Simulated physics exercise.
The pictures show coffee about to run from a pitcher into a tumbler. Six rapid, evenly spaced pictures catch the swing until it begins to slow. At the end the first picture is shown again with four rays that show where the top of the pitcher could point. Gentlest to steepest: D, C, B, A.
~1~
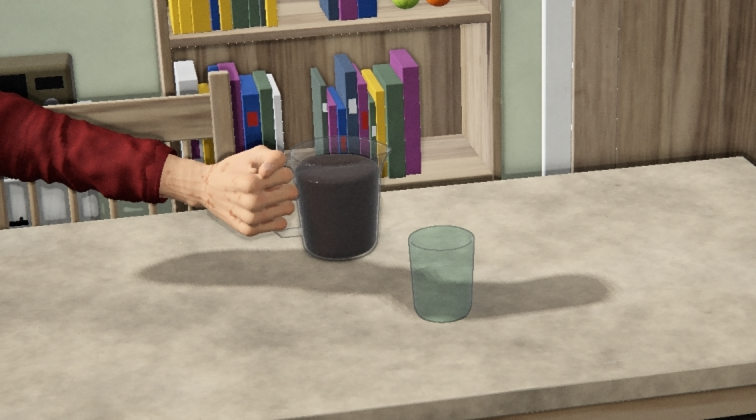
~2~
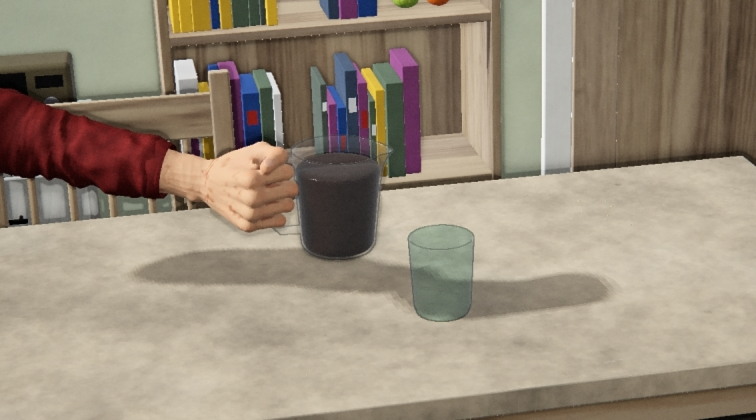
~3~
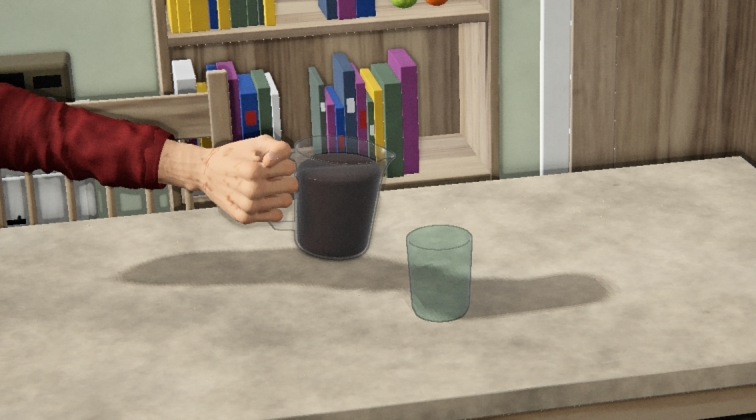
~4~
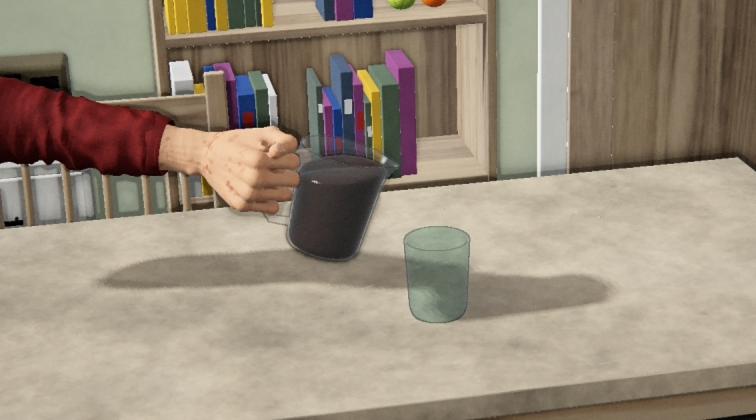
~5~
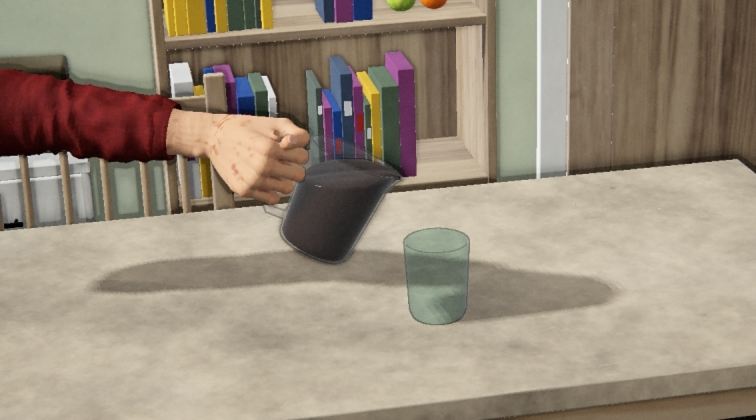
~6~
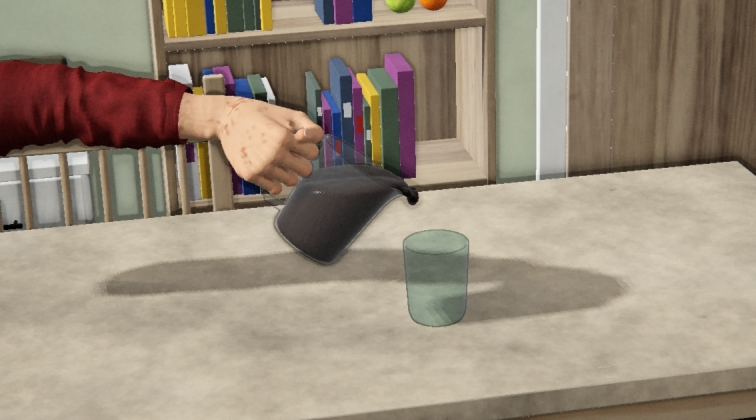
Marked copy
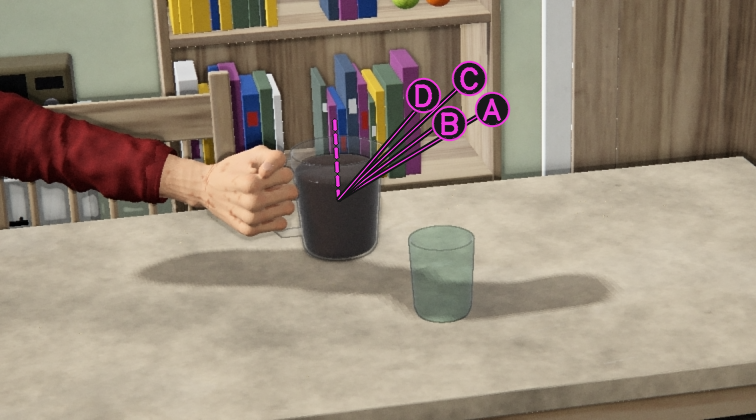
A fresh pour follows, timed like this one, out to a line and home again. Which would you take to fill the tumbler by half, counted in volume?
Line C.
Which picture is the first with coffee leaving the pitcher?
Picture 6.
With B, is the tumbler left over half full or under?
Over half.
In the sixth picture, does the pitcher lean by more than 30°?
Yes.
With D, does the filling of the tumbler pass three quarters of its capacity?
No, it does not.
On the marked copy, A at (476, 116); B at (431, 129); C at (456, 89); D at (414, 111).
Choosing A, the tumbler ends with about 84 % of what it can hold.
Choosing B, the tumbler ends with about 66 % of what it can hold.
Choosing C, the tumbler ends with about 49 % of what it can hold.
Choosing D, the tumbler ends with about 35 % of what it can hold.
